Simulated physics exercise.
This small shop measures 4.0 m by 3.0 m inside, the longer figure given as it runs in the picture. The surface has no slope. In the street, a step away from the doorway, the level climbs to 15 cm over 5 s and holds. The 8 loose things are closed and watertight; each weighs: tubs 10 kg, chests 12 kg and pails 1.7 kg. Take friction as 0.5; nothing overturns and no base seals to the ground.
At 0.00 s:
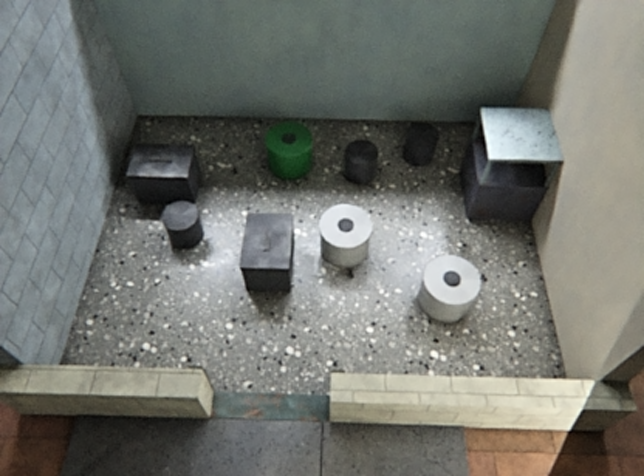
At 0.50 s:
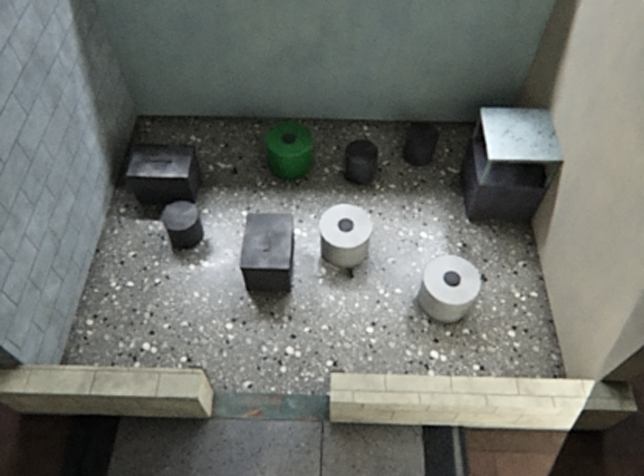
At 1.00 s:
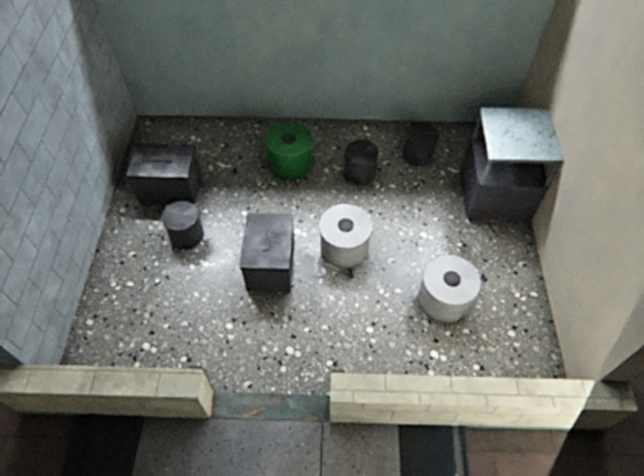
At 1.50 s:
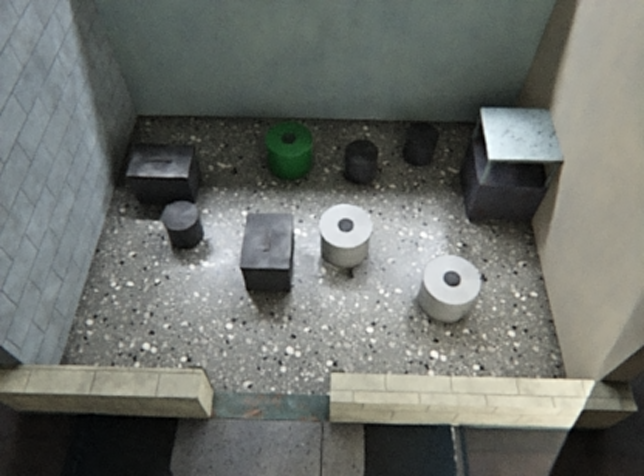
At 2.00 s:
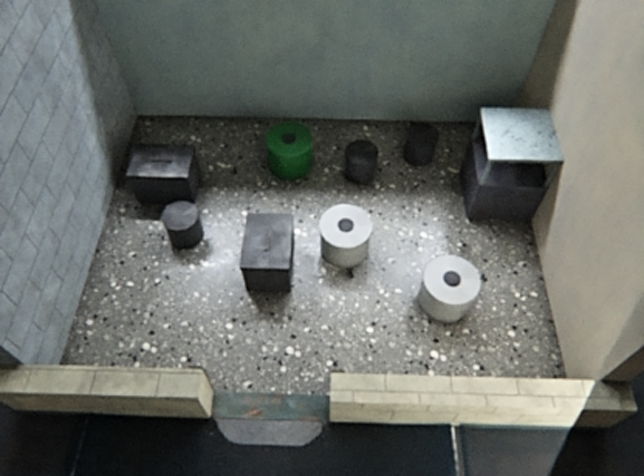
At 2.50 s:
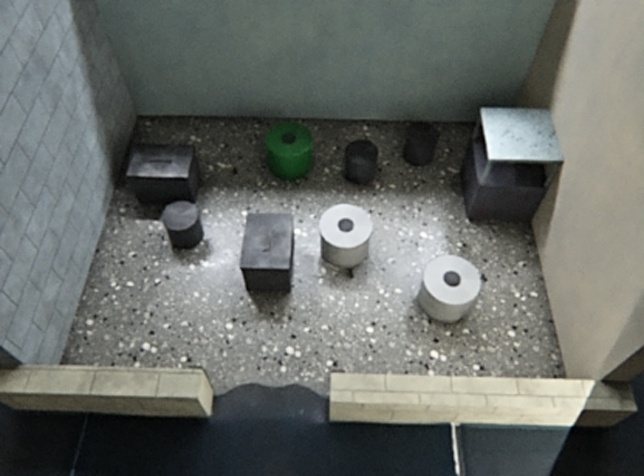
In the video, a small open-fronted room holds dark boxes, dark cylinders, two white tubs and a green tub, all motionless, while dark water spreads across the ground outside, covers the paving and reaches the doorway gap.
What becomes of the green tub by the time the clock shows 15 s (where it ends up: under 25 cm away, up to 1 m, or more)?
Green tub ends far away.
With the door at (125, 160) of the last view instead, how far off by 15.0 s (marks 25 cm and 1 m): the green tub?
Then the green tub travels far.
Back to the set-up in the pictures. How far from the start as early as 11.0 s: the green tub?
Roughly 10 cm by then.
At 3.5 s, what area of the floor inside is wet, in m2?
Some 1.0 m2.
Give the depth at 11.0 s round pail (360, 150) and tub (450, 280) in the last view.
Roughly 3 and 3 cm.
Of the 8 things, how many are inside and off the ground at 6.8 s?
At that moment 1.
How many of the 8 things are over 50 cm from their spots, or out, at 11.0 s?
3 of them.
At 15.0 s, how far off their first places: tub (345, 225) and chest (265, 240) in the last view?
In that order: 120 cm, 140 cm.
After 3.5 s the green tub is near (289, 139), 0.0 m from its start, aground; 0 afloat.
After 6.8 s the green tub is near (289, 139), 0.0 m from its start, aground; 1 afloat.
After 11.0 s the green tub is near (296, 129), 0.1 m from its start, afloat; 6 afloat.
After 15.0 s the green tub is near (435, 196), 1.5 m from its start, afloat; 8 afloat.
